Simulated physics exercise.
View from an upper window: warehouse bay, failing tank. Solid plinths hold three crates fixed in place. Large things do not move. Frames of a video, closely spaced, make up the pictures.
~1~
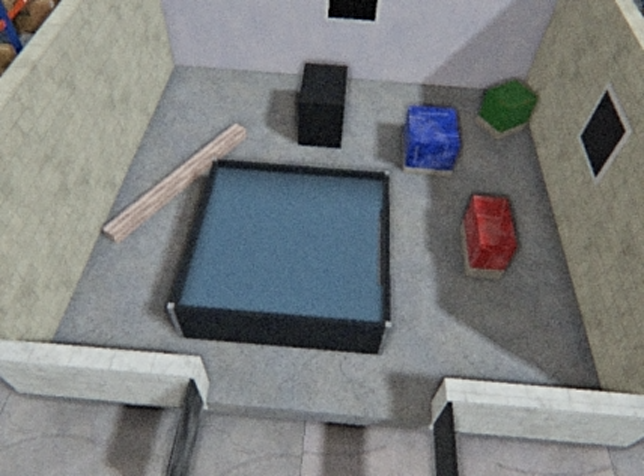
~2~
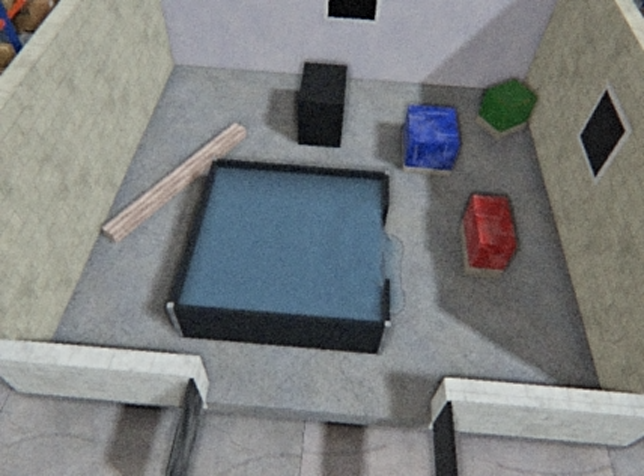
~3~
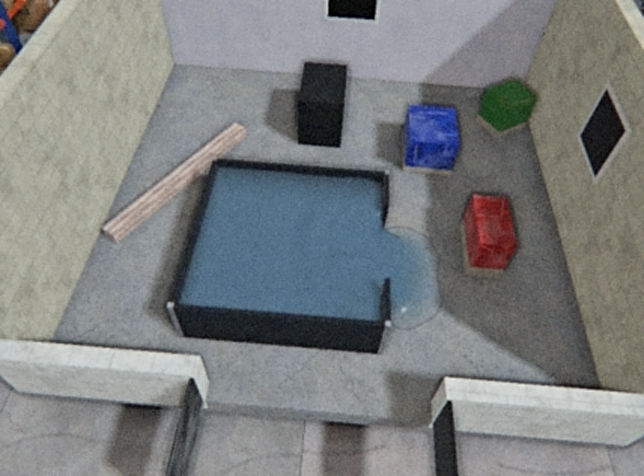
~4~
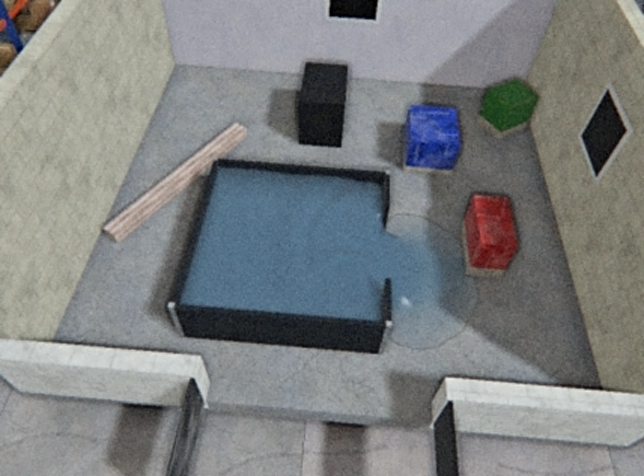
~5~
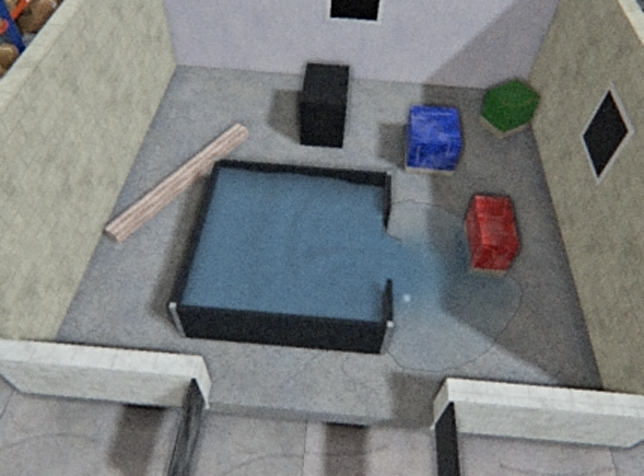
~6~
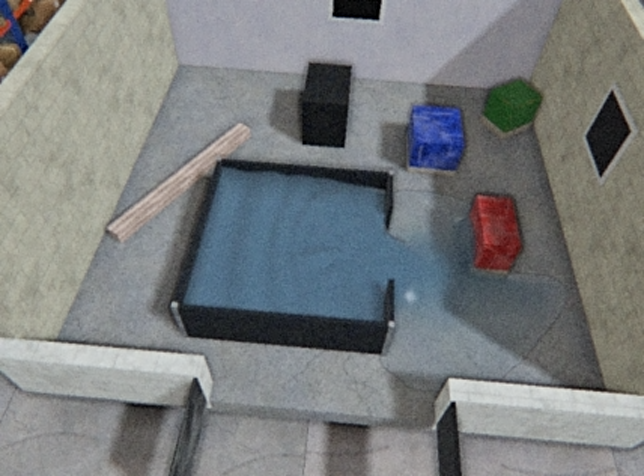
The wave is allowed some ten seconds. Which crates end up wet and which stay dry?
The blue crate gets wet; the green crate gets wet; the red crate gets wet.
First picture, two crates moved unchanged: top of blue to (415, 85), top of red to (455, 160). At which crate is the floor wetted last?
The blue-painted one, I think.
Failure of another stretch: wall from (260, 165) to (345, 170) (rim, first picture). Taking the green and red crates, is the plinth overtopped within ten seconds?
In short: Green crate gets drenched; red crate stays untouched.
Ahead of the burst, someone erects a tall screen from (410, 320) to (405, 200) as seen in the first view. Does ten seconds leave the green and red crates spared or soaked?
Green: Not reached; red: Not reached.
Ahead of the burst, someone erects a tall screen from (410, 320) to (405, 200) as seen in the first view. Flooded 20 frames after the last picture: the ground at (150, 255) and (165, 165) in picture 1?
In order, I'd call them bare and bare.
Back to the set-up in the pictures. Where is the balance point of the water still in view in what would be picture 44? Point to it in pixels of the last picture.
Close to pixel (392, 231).
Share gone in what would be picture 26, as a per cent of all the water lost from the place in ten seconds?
Estimate: 5 %.
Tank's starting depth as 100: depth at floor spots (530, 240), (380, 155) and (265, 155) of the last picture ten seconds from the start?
Respectively 20, 8 and 16 per cent.
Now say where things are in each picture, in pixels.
In the first frame, the open tank at (291, 237) is whole and still.
In the second frame, the front is at (392, 311), out from the gap at (380, 263).
In the third frame, the front is at (431, 311), out from the gap at (380, 264).
In the fourth frame, water pours out at (381, 264) and has run to (473, 292).
In the fifth frame, water pours out at (382, 264) and has run to (516, 289).
In the sixth frame, water pours out at (384, 264) and has run to (558, 300).
A moment on, water covers 20 % of the floor; the blue crate water round its plinth, the green crate not reached, the red crate water round its plinth.
Next, water covers 35 % of the floor; the blue crate water round its plinth, the green crate water round its plinth, the red crate water round its plinth.
Then, water covers 50 % of the floor; the blue crate water round its plinth, the green crate water round its plinth, the red crate water round its plinth.
Later, water covers 75 % of the floor; the blue crate water round its plinth, the green crate water round its plinth, the red crate water round its plinth.
In the end, water covers 95 % of the floor; the blue crate was topped, the green crate was topped, the red crate was topped.
